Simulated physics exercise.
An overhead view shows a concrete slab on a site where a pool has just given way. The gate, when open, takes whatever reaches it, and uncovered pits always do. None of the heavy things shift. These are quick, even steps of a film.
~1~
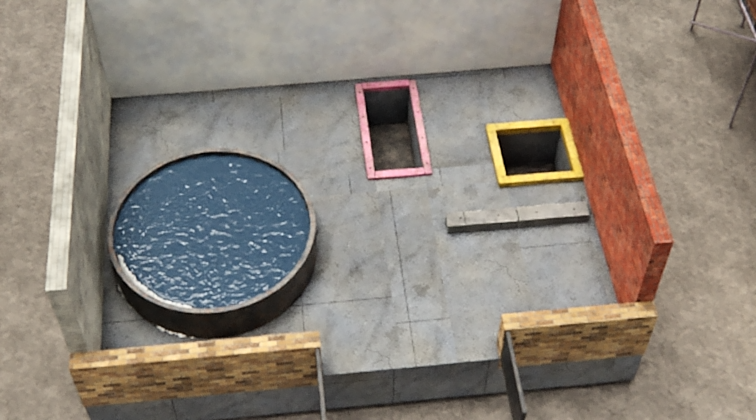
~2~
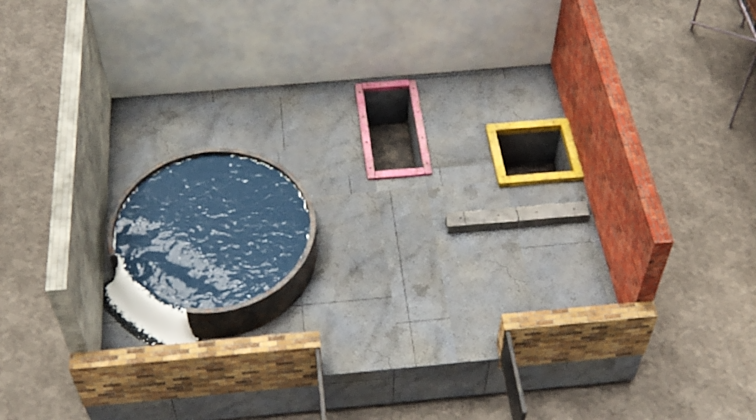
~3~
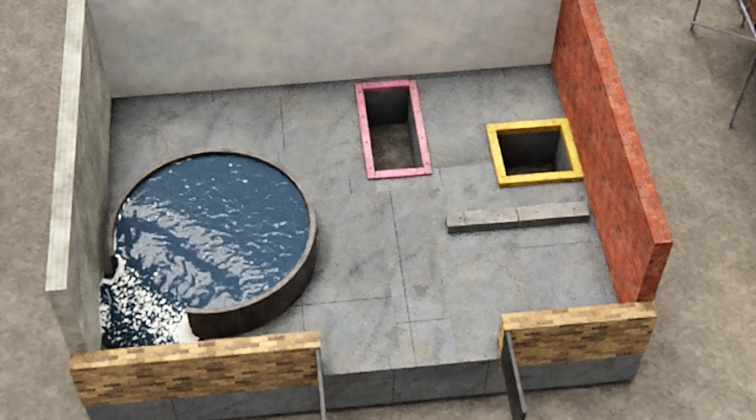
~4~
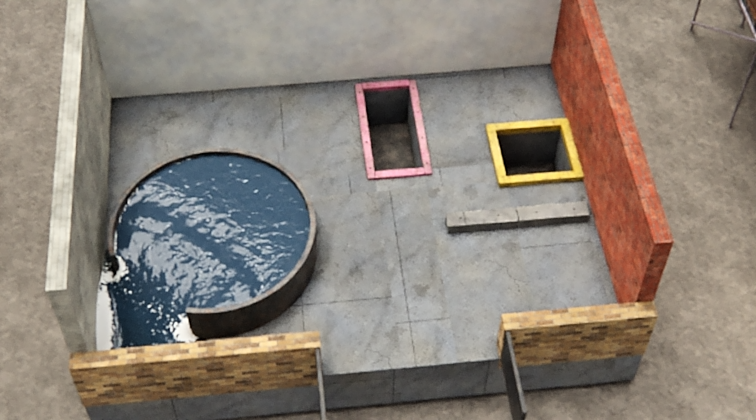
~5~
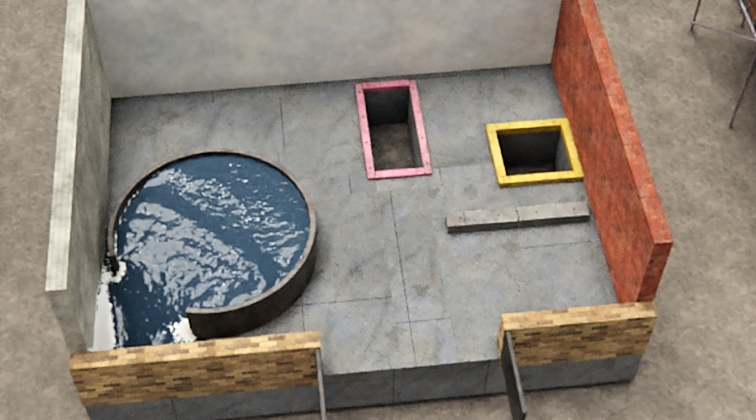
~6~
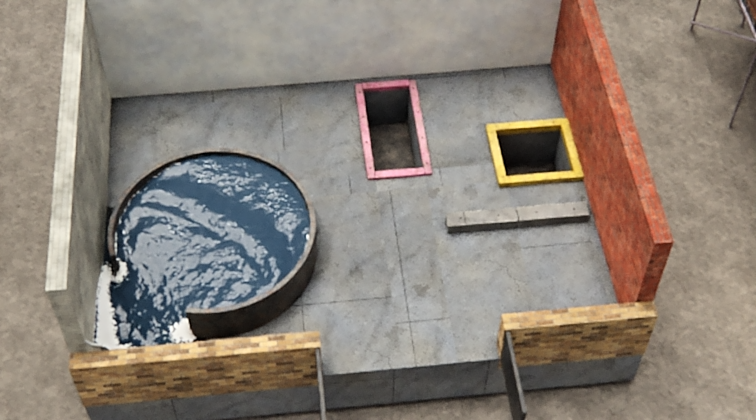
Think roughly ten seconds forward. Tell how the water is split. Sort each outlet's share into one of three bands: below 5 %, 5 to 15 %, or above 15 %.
Shares: The gate gets 5 to 15 %; the pink pit gets below 5 %; the yellow pit gets below 5 %.
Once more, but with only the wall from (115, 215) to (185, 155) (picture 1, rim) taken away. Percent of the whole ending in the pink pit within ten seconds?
Pink 30 %.
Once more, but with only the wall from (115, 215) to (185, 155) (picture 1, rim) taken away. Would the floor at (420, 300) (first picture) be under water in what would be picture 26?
Lab note: Point logged as parched.
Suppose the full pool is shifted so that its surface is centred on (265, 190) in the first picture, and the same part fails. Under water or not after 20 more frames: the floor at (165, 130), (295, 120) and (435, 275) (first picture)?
Taking them as they were asked, they come out soaked, bone dry, soaked.
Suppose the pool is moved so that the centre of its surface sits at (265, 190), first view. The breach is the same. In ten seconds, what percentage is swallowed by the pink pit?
Pink: 8 %.
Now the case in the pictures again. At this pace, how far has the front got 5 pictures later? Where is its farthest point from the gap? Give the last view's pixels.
Best guess: Near (110, 147).
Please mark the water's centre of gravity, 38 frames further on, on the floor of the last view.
My guess is about (258, 262).
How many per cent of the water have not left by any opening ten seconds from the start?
About 90 per cent.
A moment on, water covers 10 % of the floor; the gate 0 %, the pink pit 0 %, the yellow pit 0 %.
Next, water covers 25 % of the floor; the gate 0 %, the pink pit 0 %, the yellow pit 0 %.
Then, water covers 55 % of the floor; the gate 2 %, the pink pit 0 %, the yellow pit 0 %.
Later, water covers 75 % of the floor; the gate 4 %, the pink pit 0 %, the yellow pit 0 %.
In the end, water covers 90 % of the floor; the gate 8 %, the pink pit 1 %, the yellow pit 0 %.
